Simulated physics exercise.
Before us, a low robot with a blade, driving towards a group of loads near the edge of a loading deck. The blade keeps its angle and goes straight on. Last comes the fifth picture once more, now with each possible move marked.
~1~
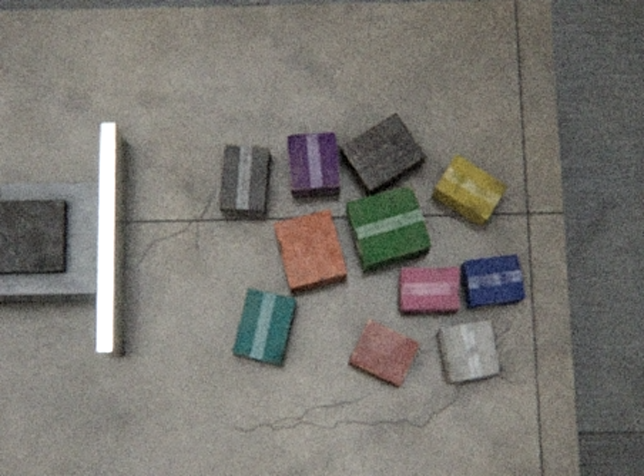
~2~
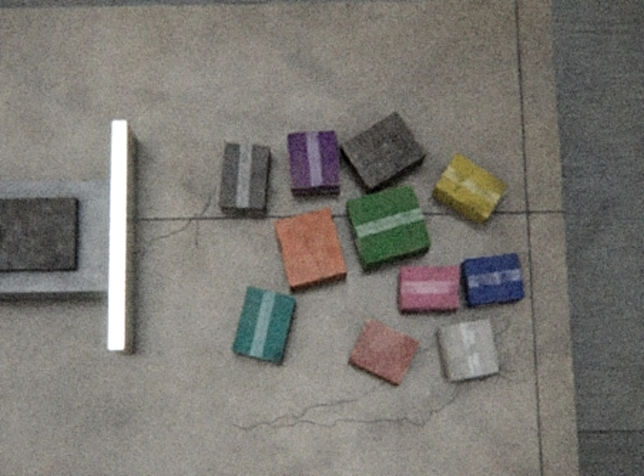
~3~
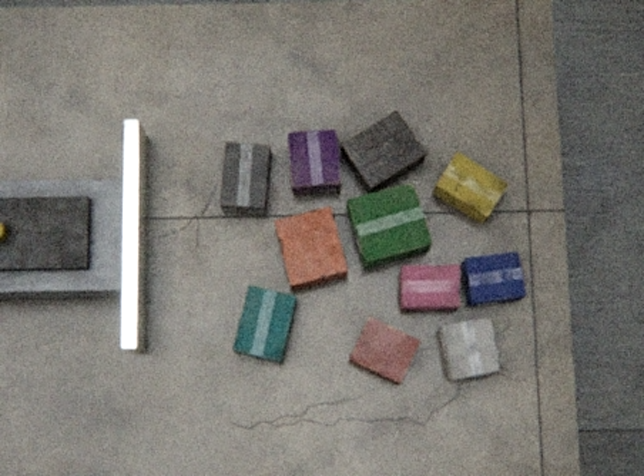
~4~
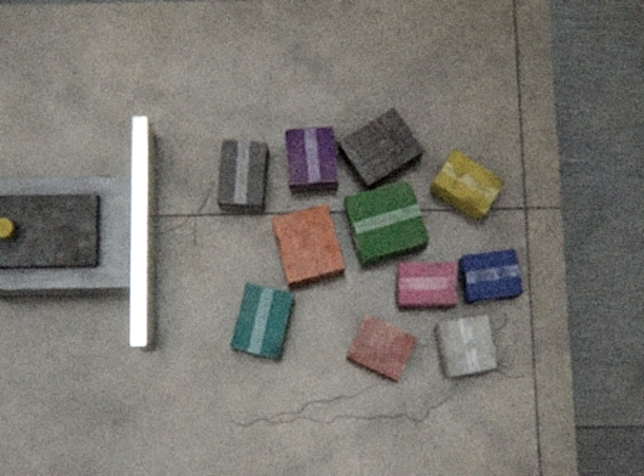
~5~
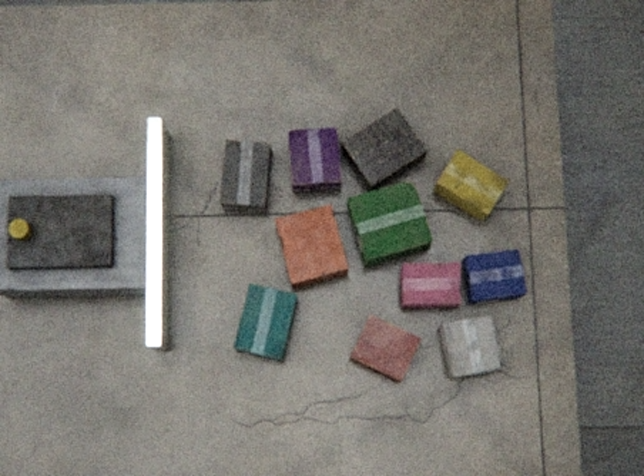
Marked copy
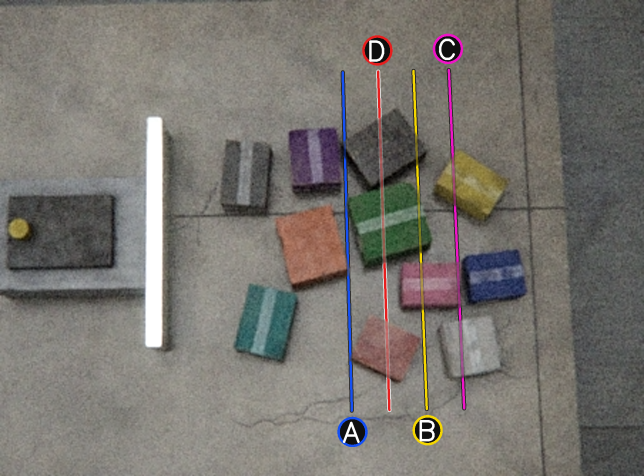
A low grey robot with a dark top panel and a long white blade stands at the left of a cracked concrete deck, seen from above. To its right lie eleven scattered boxes, among them grey, purple and black ones above, orange and green in the middle, and teal, red and white below. The robot creeps rightward, revealing a yellow knob, while the boxes stay put and the view jitters very slightly.
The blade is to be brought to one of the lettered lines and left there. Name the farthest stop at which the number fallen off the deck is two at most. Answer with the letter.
Stop at B.
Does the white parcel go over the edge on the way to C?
Yes.
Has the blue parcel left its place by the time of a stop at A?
By then, no.
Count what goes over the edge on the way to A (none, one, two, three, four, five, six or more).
The count is none.
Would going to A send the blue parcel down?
No.
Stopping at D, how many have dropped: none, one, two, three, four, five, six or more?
In all, none.
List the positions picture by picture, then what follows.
In the first frame, orange crate (311, 252); black crate (383, 156); green parcel (388, 228).
In the second frame, robot (32, 234); grey box (245, 179).
In the third frame, robot (45, 233); red crate (384, 351).
In the fourth frame, robot (54, 231); pink box (427, 286).
In the fifth frame, robot (69, 232); purple parcel (315, 161); blue parcel (493, 277); orange crate (312, 247).
On the marked copy, A at (347, 237); B at (420, 235); C at (456, 234); D at (384, 236).
With B. Early on, robot (165, 229); black crate (395, 152); purple parcel (329, 160).
Further on, robot (261, 227); yellow parcel (496, 183); black crate (477, 128).
At the end, robot (333, 226); blue parcel (567, 281); yellow parcel (551, 170); none fallen.
As for the rest, A is within the limit but short; C drops three; D is within the limit but short.
